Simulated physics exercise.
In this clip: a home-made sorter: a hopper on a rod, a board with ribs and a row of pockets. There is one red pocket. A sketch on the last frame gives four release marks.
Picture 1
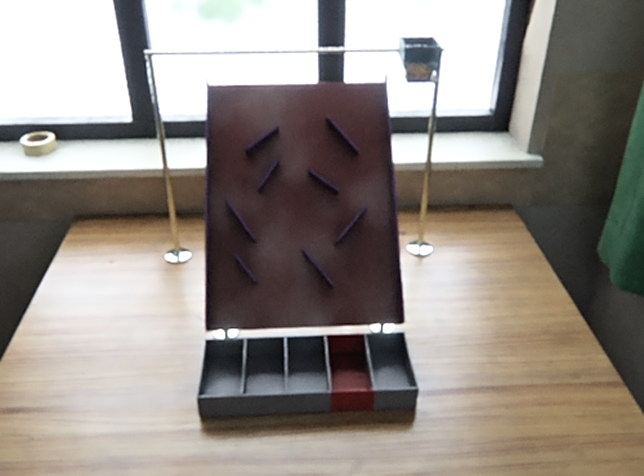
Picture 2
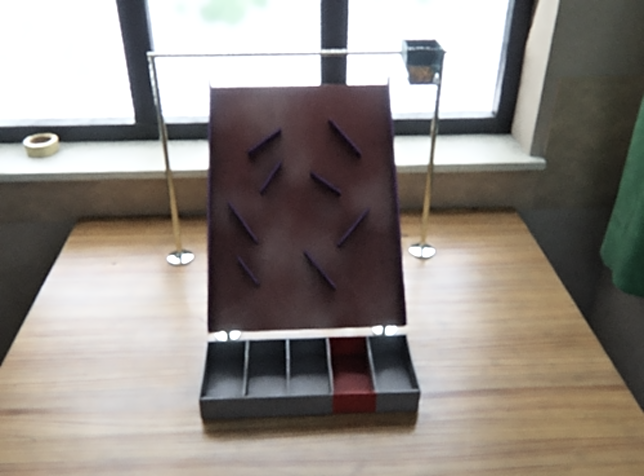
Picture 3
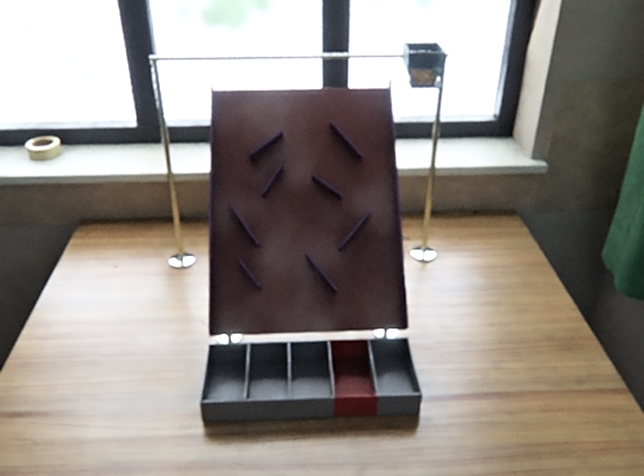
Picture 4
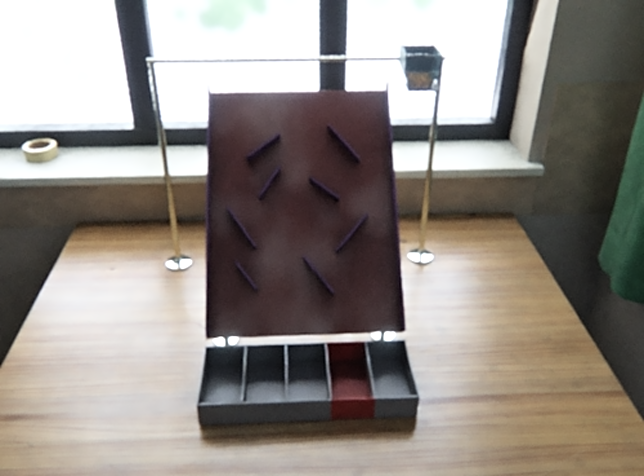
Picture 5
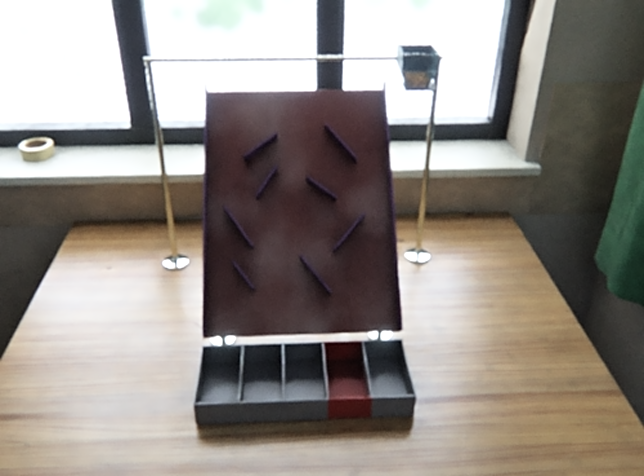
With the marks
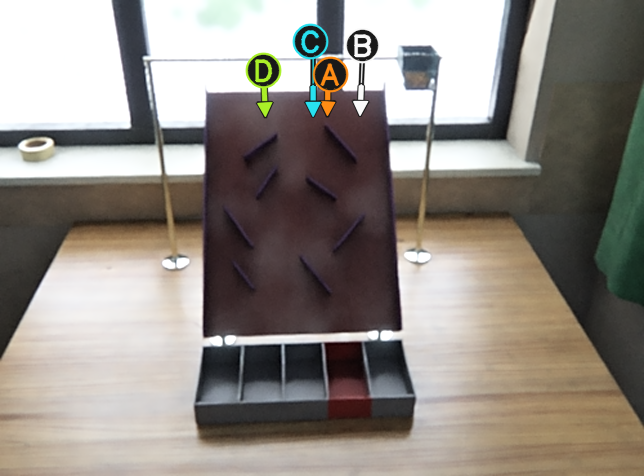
On a wooden table by a window, a ribbed board stands motionless above five pockets.
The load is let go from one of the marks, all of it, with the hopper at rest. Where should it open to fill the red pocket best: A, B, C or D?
It is C.
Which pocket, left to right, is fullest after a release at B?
The fifth.
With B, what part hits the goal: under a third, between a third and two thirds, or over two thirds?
It is under a third.
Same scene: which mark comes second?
That is mark A.
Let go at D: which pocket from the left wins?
It is the first one.
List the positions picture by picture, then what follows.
In the first frame, hopper at (417, 71), dried chickpeas, door shut.
In the second frame, ribs (248, 152) to (281, 128), (330, 118) to (361, 153), (261, 191) to (281, 161).
In the third frame, ribs (313, 175) to (342, 195), (230, 204) to (258, 244), (340, 247) to (371, 211).
In the fourth frame, ribs (236, 261) to (256, 289), (303, 255) to (334, 293).
In the fifth frame, red pocket at (350, 406), number 4 of 5 from the left.
On the marked copy, mark A meets the board at (327, 110); mark B meets the board at (360, 110); mark C meets the board at (313, 111); mark D meets the board at (265, 111).
For mark A, a small part in the red pocket, most in other pockets, a small part outside the box.
For mark B, a small part in the red pocket, most in other pockets, a small part outside the box.
For mark C, about half in the red pocket, about half in other pockets, a stray few outside the box.
For mark D, a stray few in the red pocket, nearly all in other pockets.
